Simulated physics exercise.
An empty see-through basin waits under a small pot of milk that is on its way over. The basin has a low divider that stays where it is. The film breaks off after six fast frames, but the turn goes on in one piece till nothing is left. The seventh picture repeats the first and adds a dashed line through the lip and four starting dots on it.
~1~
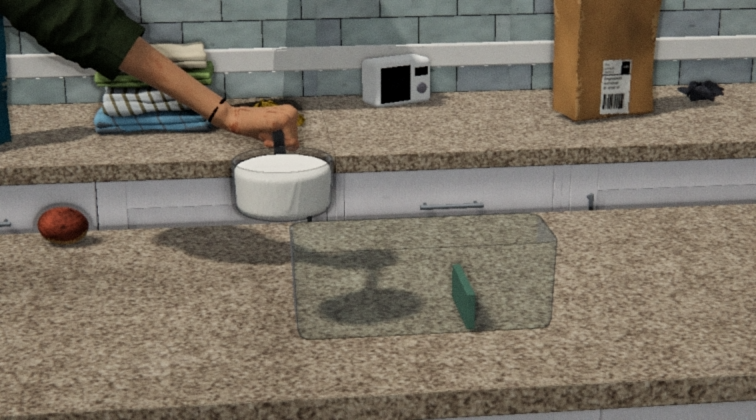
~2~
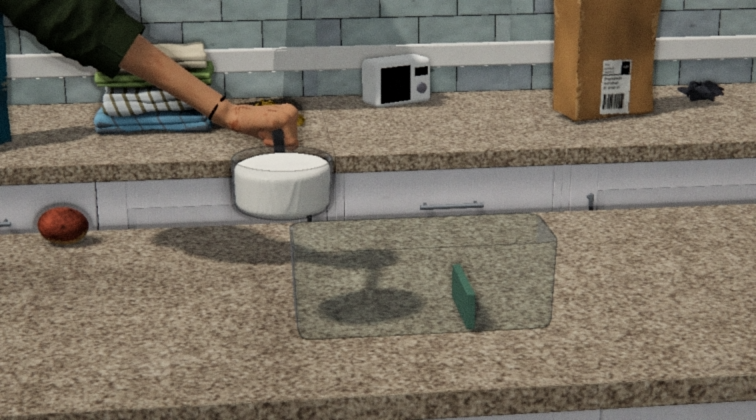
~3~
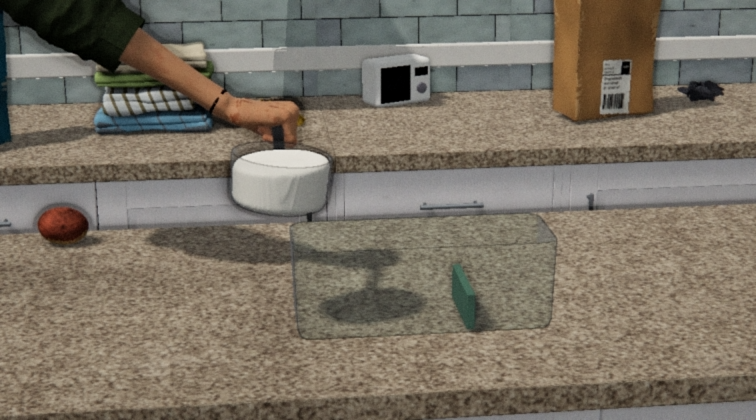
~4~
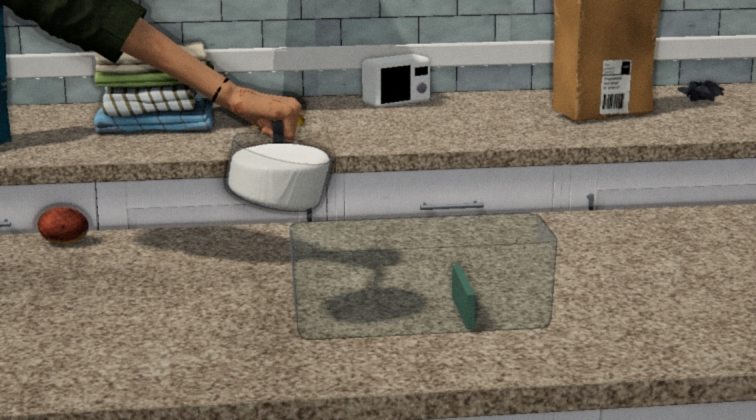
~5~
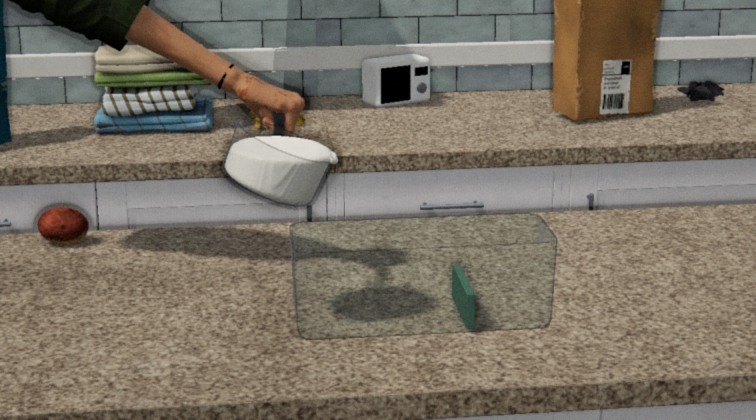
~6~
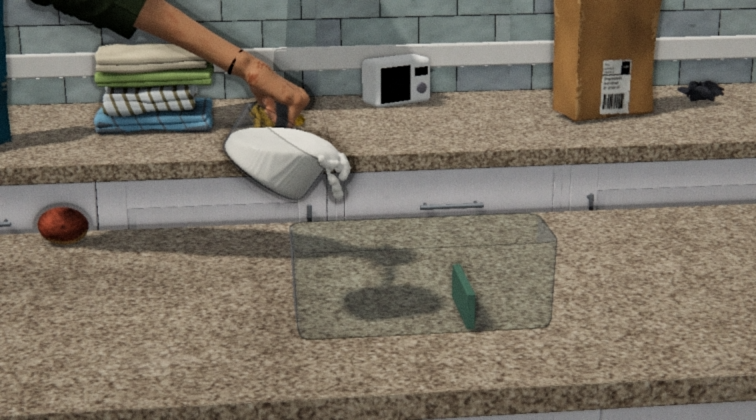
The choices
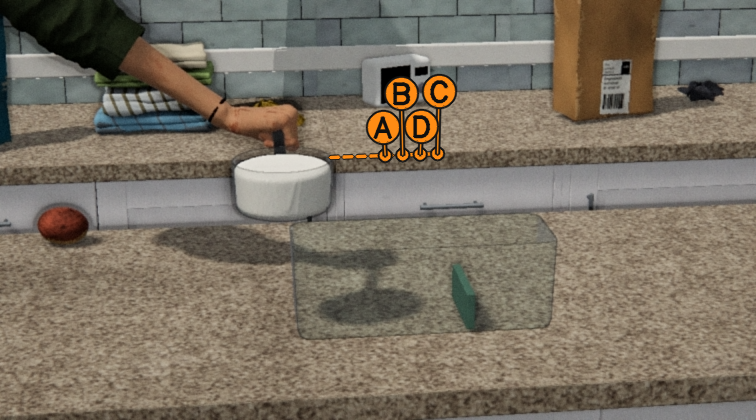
A kitchen with speckled stone counters and pale tiles is seen from slightly above by a still camera. A hand holds a small white pot above a clear, empty basin with an upright green piece inside, while a reddish round object sits left and folded towels, a small white appliance and a brown box stand behind. The pot, level at first, tilts rightward, and white milk begins pouring over its lip.
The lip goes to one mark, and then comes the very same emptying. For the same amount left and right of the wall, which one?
I would pick dot A.
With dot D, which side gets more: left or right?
More ends on the right.
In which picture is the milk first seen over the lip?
Picture 5.
On the marked copy, A at (385, 155); B at (402, 154); C at (437, 153); D at (420, 154).
Choosing A, about 48 % ends left of the wall and 51 % right of it.
Choosing B, about 17 % ends left of the wall and 82 % right of it.
Choosing C, about 27 % ends left of the wall and 73 % right of it.
Choosing D, about 8 % ends left of the wall and 92 % right of it.
